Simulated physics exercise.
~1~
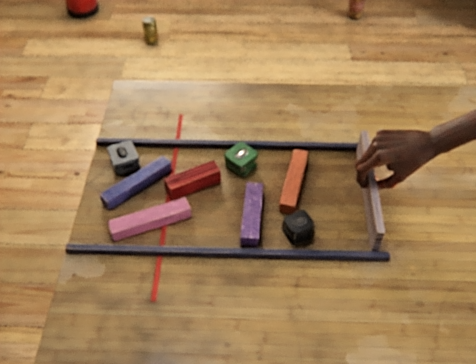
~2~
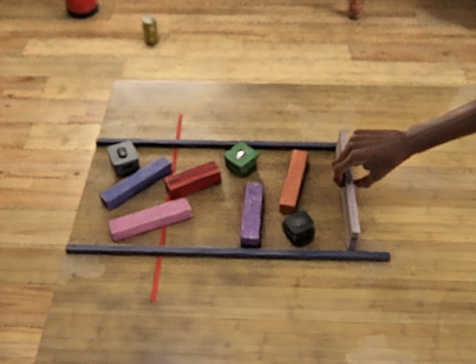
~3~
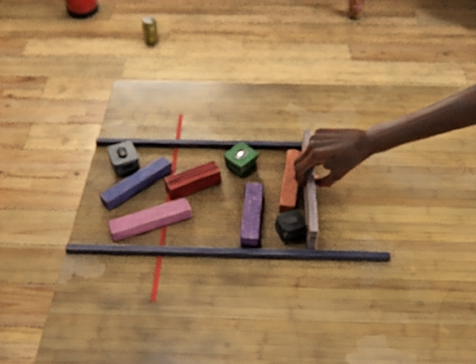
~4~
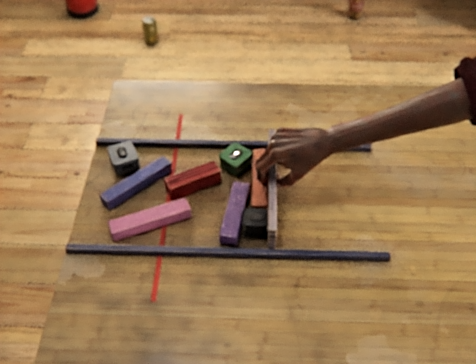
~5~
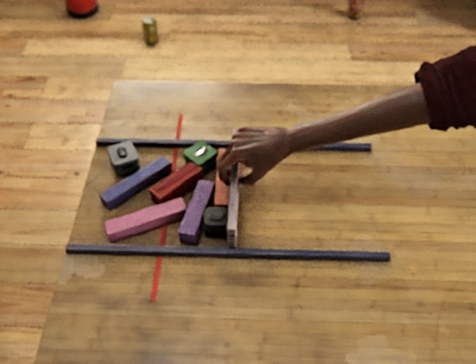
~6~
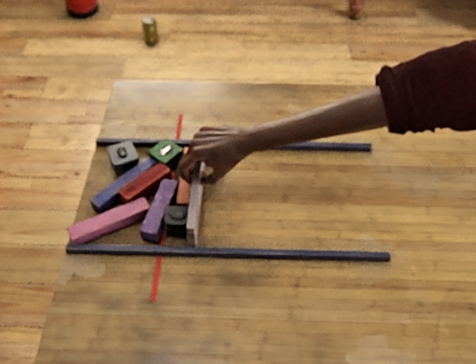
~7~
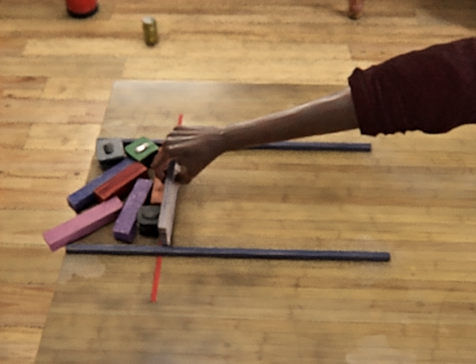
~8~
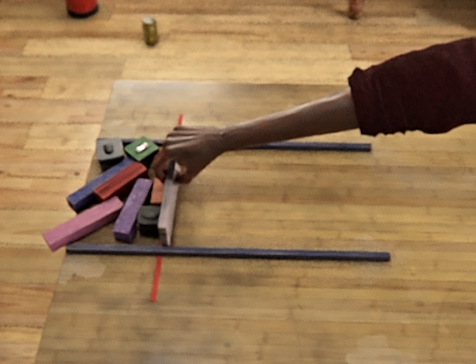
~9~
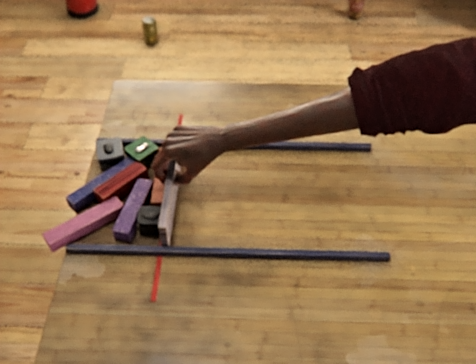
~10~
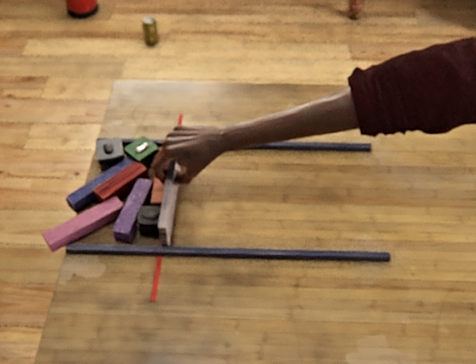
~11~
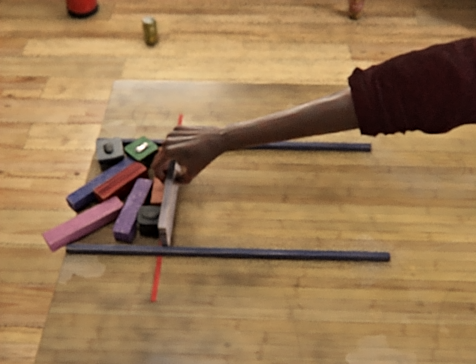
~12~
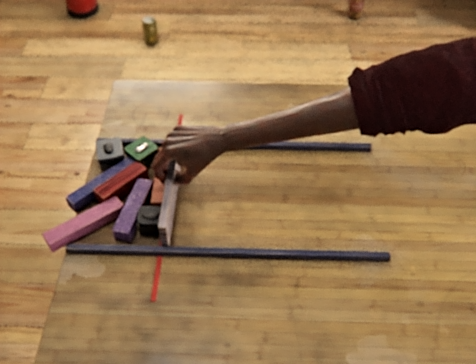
A hand slides a board left, bunching colorful blocks together, then holds it still.
